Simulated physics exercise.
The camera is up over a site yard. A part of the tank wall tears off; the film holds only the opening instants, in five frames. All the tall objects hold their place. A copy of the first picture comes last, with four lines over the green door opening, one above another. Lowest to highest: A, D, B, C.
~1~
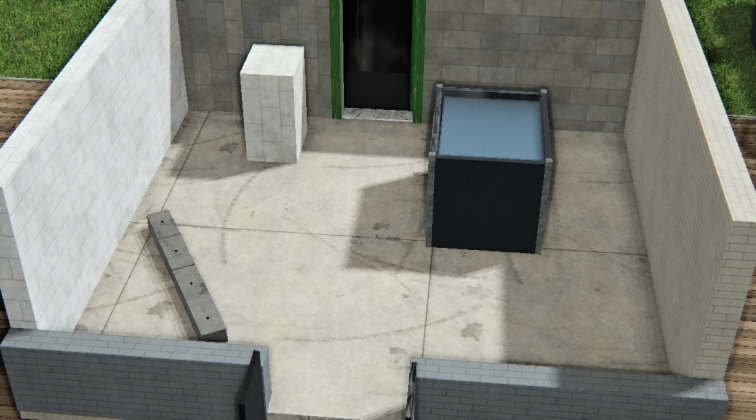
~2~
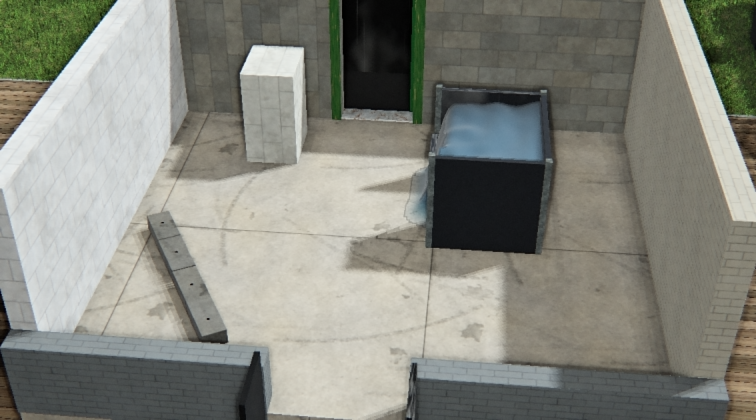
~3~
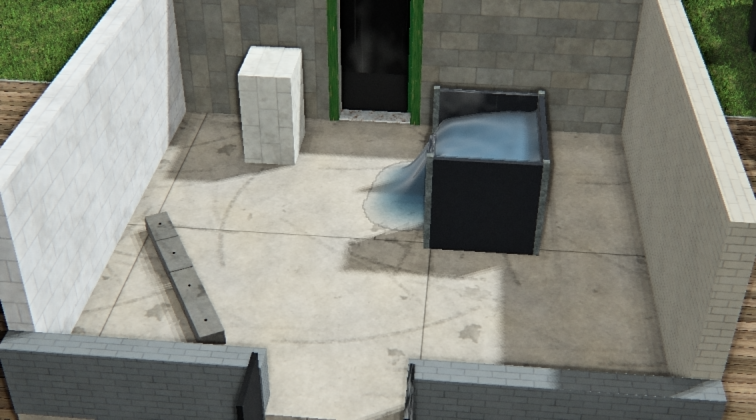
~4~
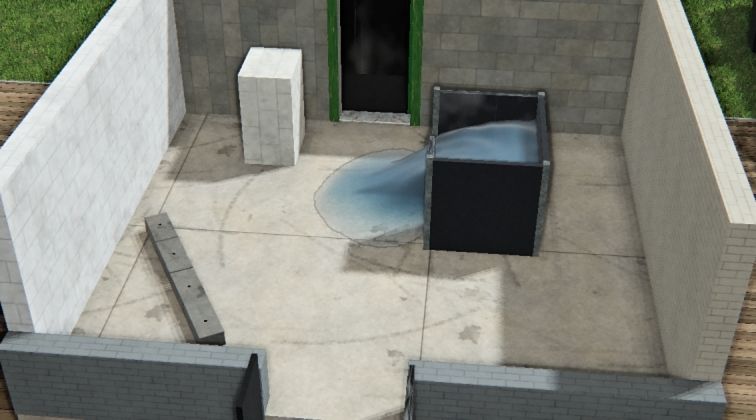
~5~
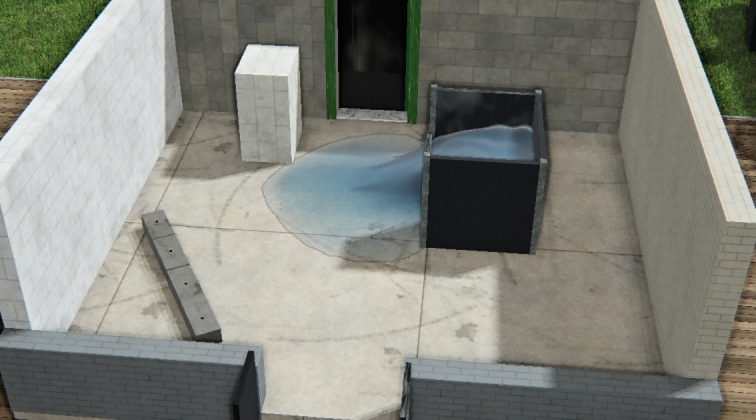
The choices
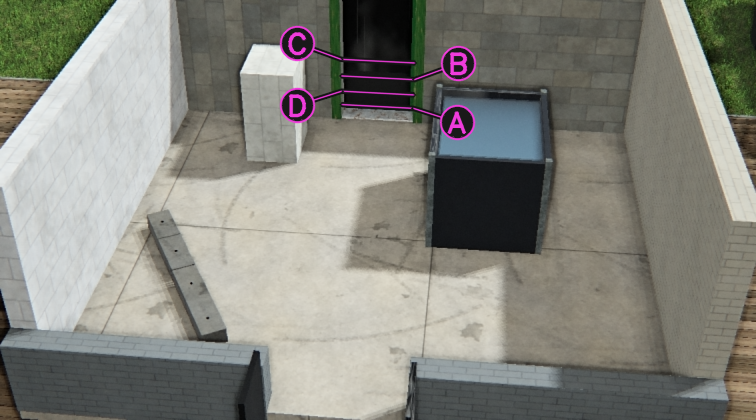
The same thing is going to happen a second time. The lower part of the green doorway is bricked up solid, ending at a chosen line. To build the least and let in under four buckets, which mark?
Choose A.
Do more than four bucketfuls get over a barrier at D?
No, that is safe.
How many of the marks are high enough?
All of the four.
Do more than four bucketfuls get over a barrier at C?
No, that is safe.
On the marked copy, A at (377, 106); B at (377, 77); C at (377, 61); D at (377, 93); from the bottom up A, D, B, C.
If A is chosen, a bucket or two gets in.
If B is chosen, nothing gets over.
If C is chosen, nothing gets over.
If D is chosen, a splash gets over, under a bucket.
